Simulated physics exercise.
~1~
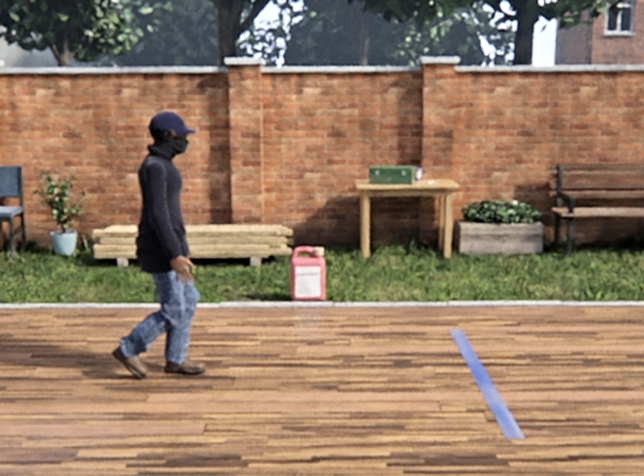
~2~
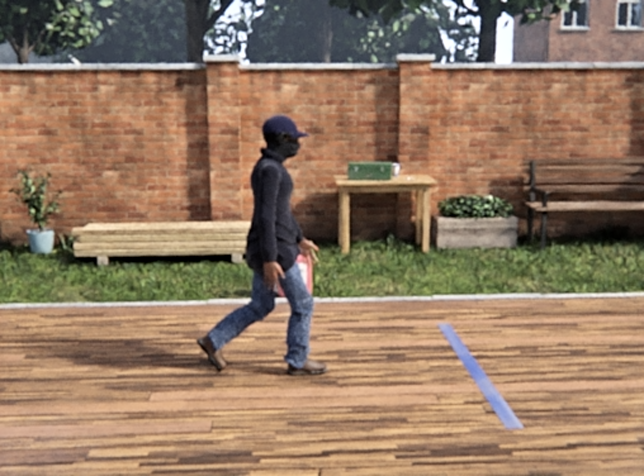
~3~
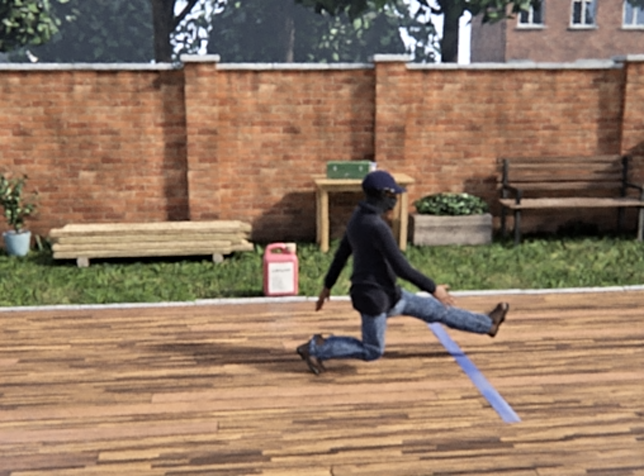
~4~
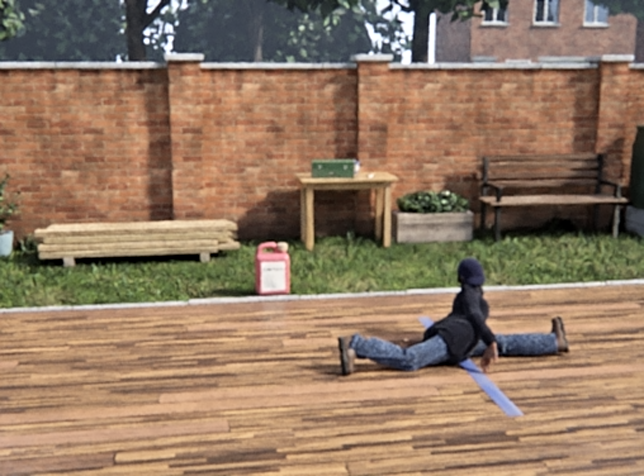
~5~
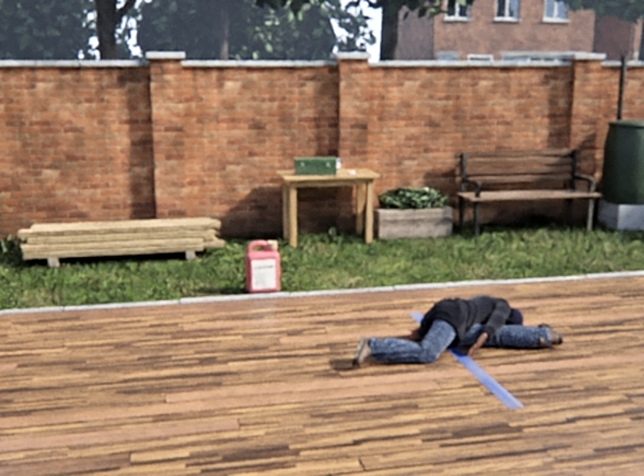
Person in a dark cap walking right across wooden decking, dropping into a split over blue tape, then slumping forward across it.
